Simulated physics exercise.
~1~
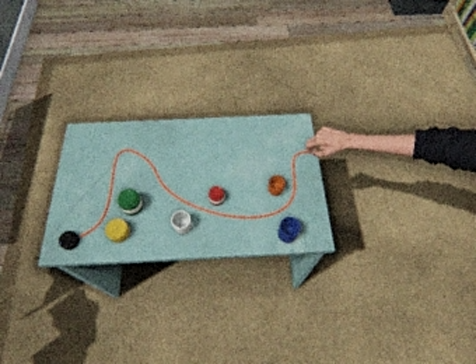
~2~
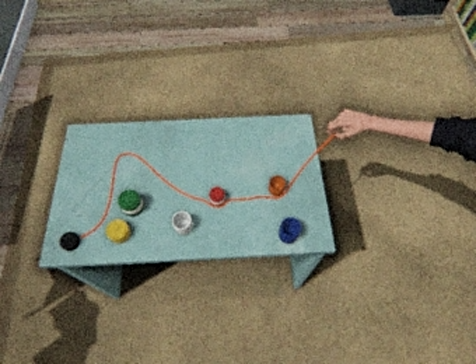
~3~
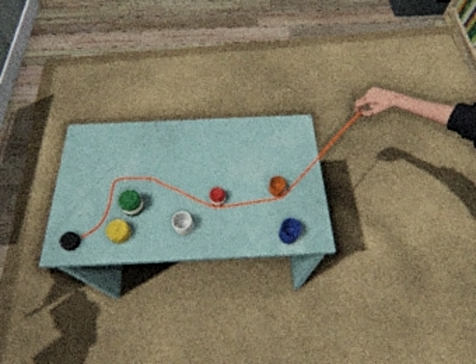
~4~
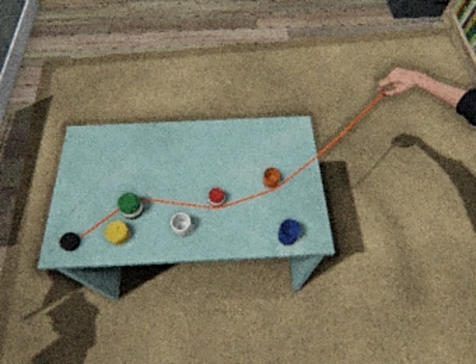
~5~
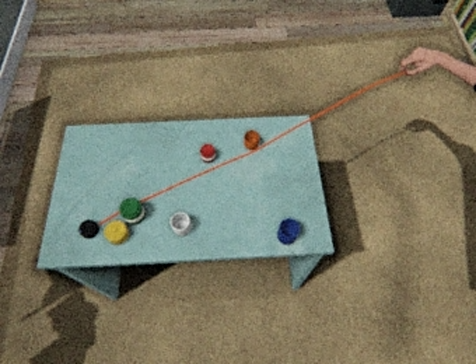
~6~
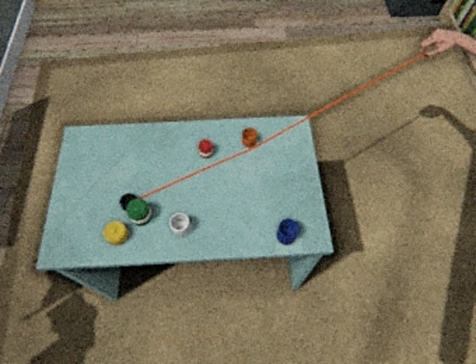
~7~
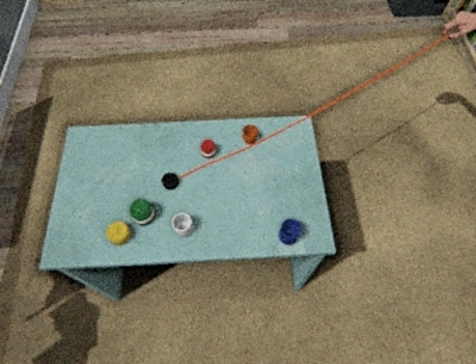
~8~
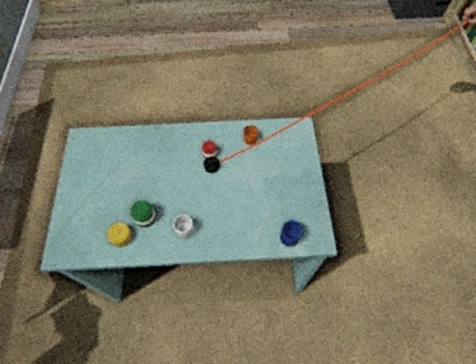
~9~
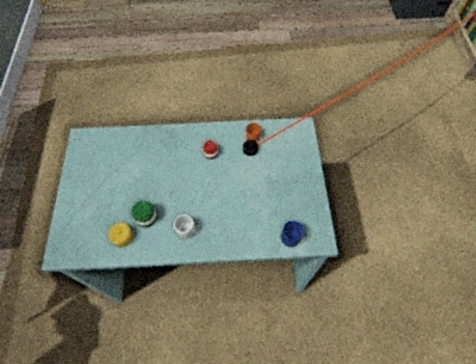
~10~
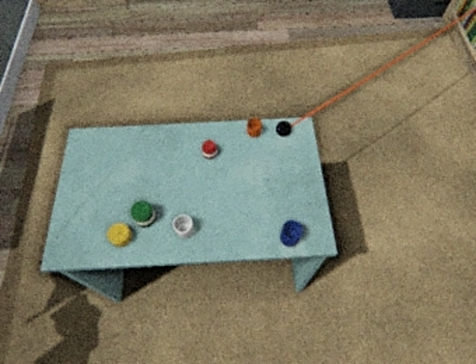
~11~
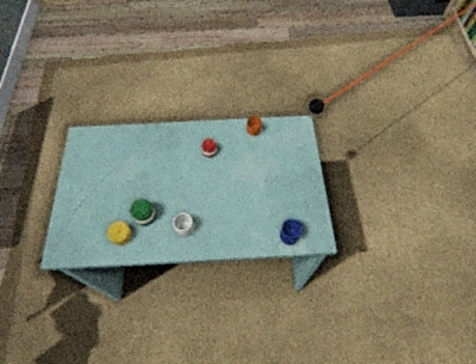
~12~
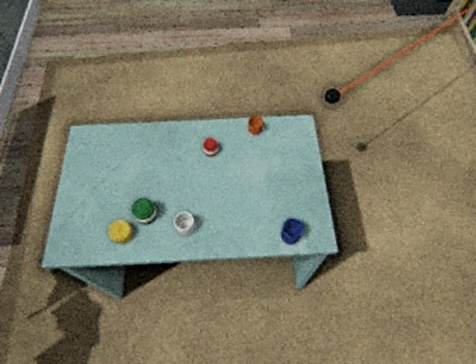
Hand pulling an orange cord taut across a pale blue table, shifting small containers and dragging a black disc off the corner.
